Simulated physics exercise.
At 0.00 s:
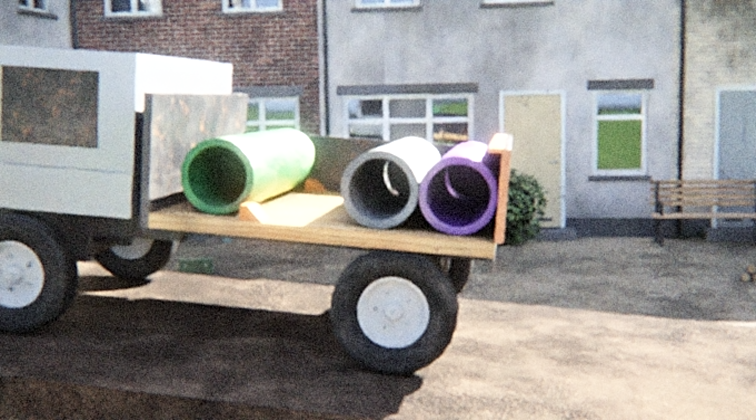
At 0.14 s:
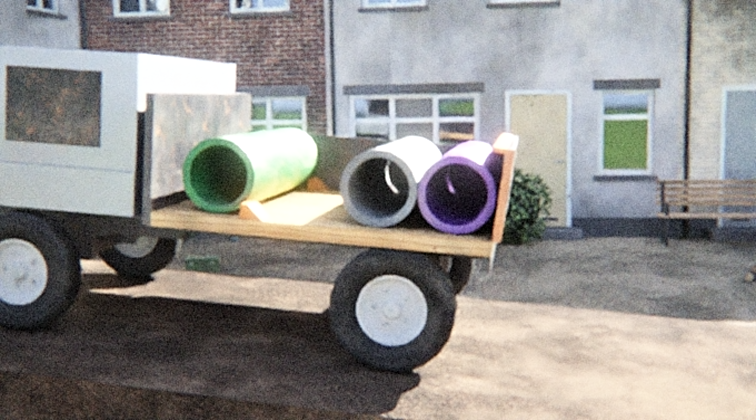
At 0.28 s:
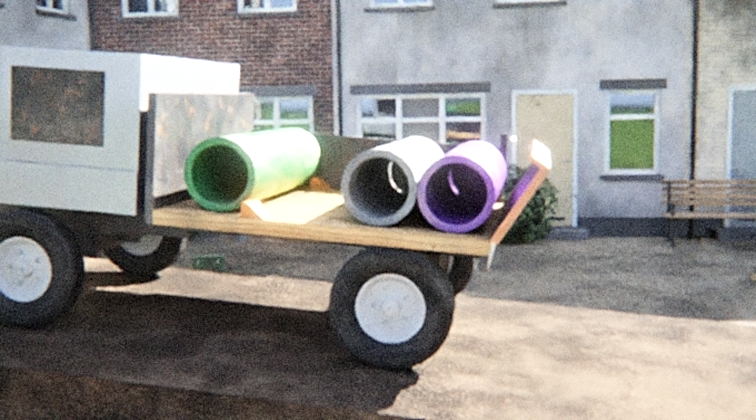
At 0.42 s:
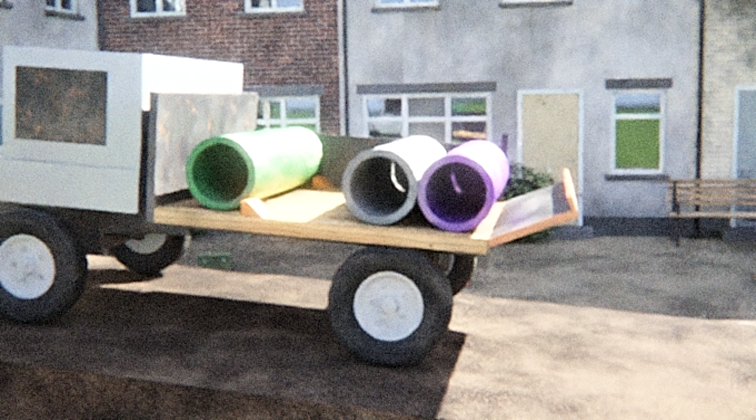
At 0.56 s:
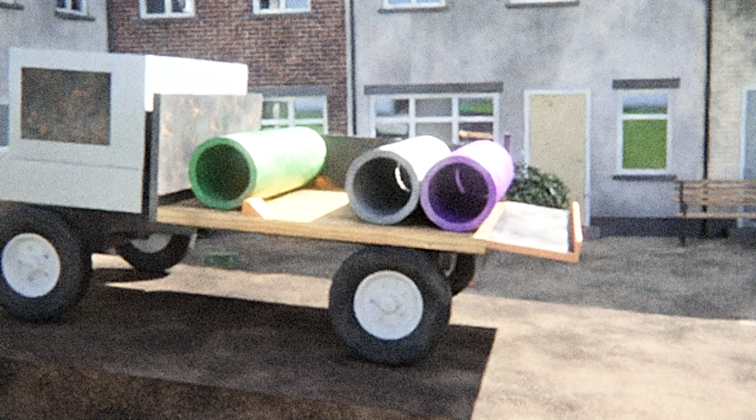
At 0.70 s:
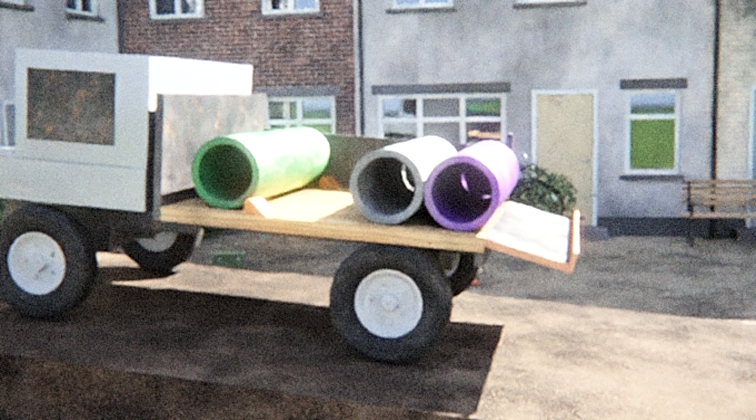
The tailgate at the right end of a parked truck's open bed starts nearly upright beside a purple pipe, then swings outward and down until it slopes slightly below level. The green, grey and purple pipes stay almost still on the bed, with only a slight shift in view.
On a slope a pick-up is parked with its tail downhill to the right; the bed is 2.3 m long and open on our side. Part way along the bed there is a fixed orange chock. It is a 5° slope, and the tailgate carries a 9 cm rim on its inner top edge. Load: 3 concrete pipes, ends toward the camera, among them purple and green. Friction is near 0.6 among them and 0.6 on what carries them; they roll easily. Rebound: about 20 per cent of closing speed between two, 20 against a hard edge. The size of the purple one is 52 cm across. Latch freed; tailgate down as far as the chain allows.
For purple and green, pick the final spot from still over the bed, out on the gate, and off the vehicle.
Purple: Off the vehicle. Green: Still over the bed.
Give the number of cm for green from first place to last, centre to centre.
Green: 0.
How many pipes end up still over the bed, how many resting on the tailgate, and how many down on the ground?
That gives 1, then 0, then 2.
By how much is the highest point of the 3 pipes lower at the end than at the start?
0 cm.
Then, 1.1 s in, purple is on the bed, 10 cm short of the hinge, rolling right; green is on the bed, 190 cm short of the hinge; 0 gone off the back.
Then, 1.4 s in, purple is on the gate, 5 cm past the hinge, rolling right; still the same for green; 0 gone off the back.
Then, 1.9 s in, purple is on the gate, 45 cm past the hinge, rolling right; still the same for green; 0 gone off the back.
Then, 2.4 s in, purple is dropping off the gate; still the same for green; 1 gone off the back.
In the end (5.4 s), purple is out on the ground; green is on the bed, 190 cm short of the hinge; 2 gone off the back.
